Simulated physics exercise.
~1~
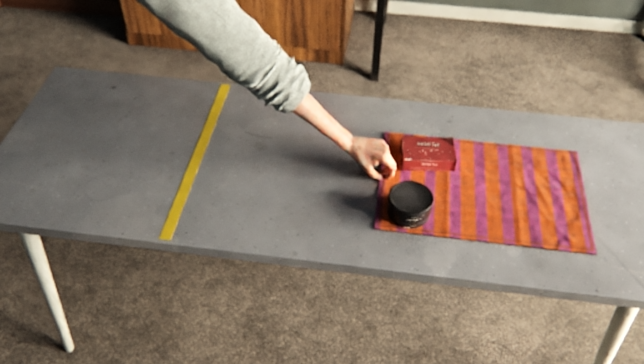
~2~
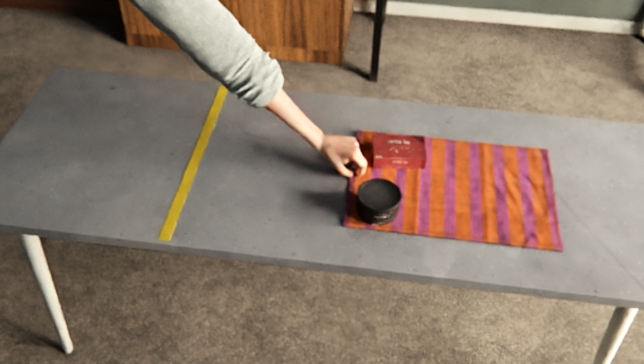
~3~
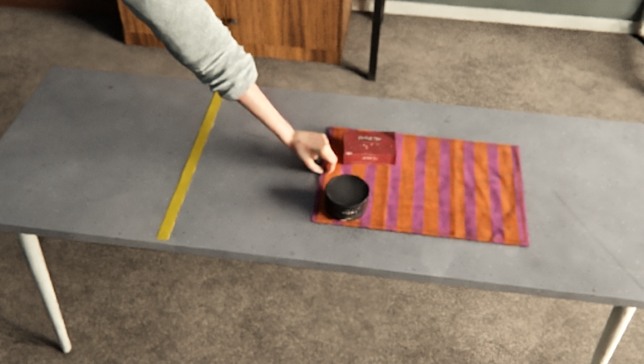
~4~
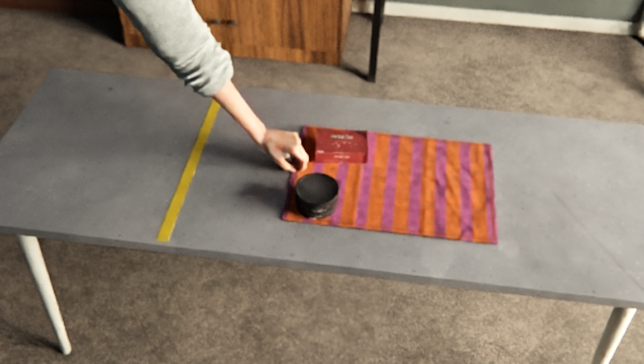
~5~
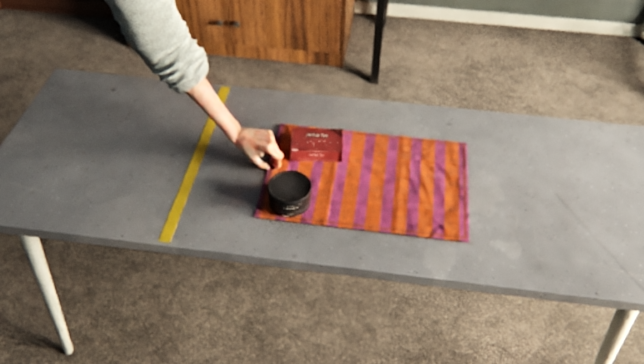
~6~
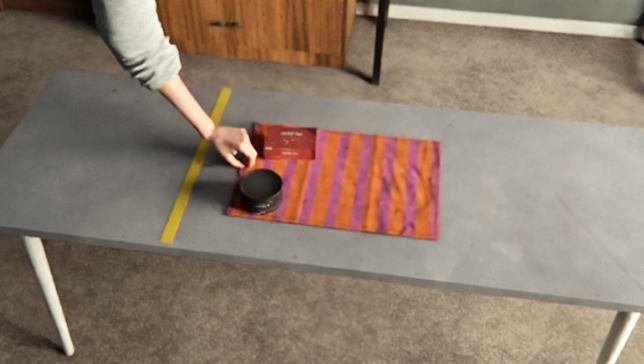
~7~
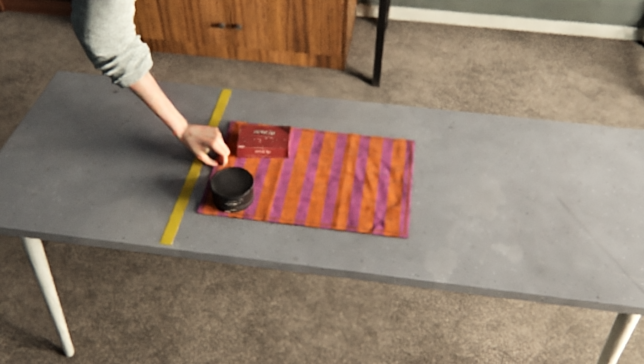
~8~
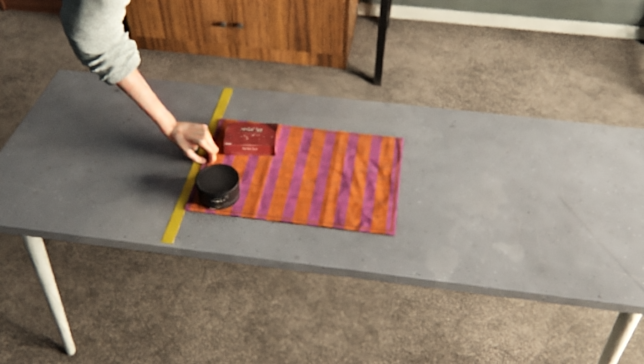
An orange and purple striped cloth lies on the right side of a long grey table, seen from above at an angle in a carpeted room with wooden furniture behind. A red packet rests near its upper left corner and a round black tub sits just below. A hand from a grey-sleeved arm grips the cloth's left edge and draws it steadily left toward a yellow tape line. The packet and tub ride along, keeping their places. The cloth's left edge reaches the tape, with both objects still upon it and the hand still there.
